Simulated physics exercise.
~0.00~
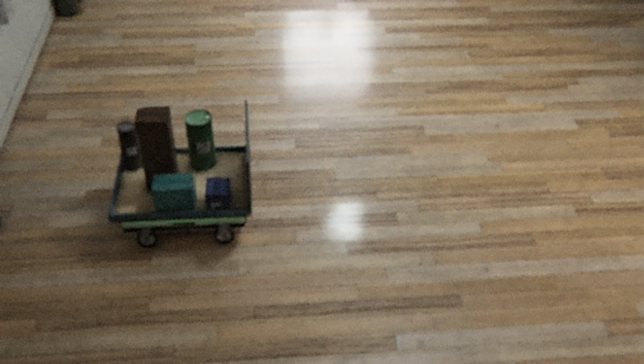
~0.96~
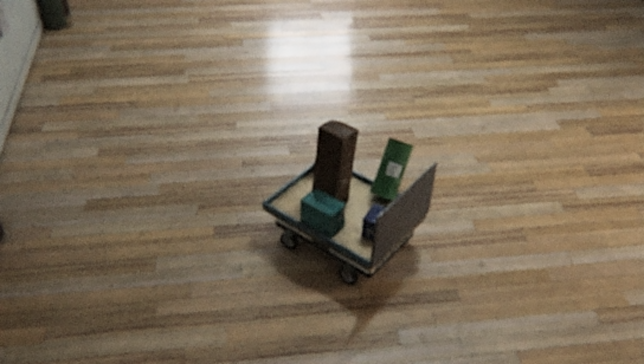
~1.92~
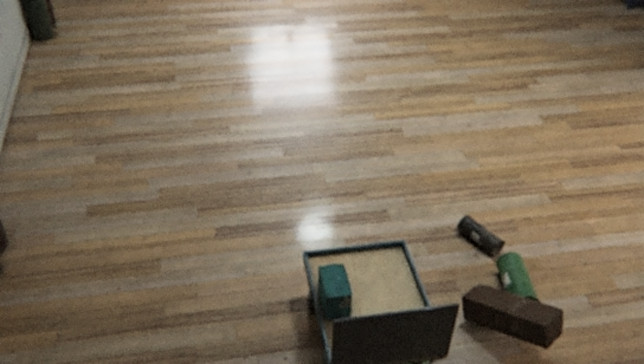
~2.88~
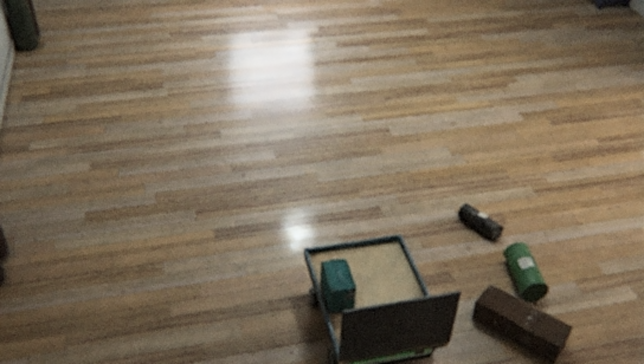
On a shiny wood-plank floor, a small flat cart with a tall board at one end carries a brown box, a black canister, a green canister, a turquoise parcel and a blue parcel. The cart rolls to the right and starts to turn, its board swinging toward the viewer as the green canister leans. It keeps turning as it moves nearer, and the brown box and both canisters end up on the floor to its right, lying on their sides. Finally the cart stands with its board facing the viewer, the turquoise parcel still aboard and the blue one out of sight.
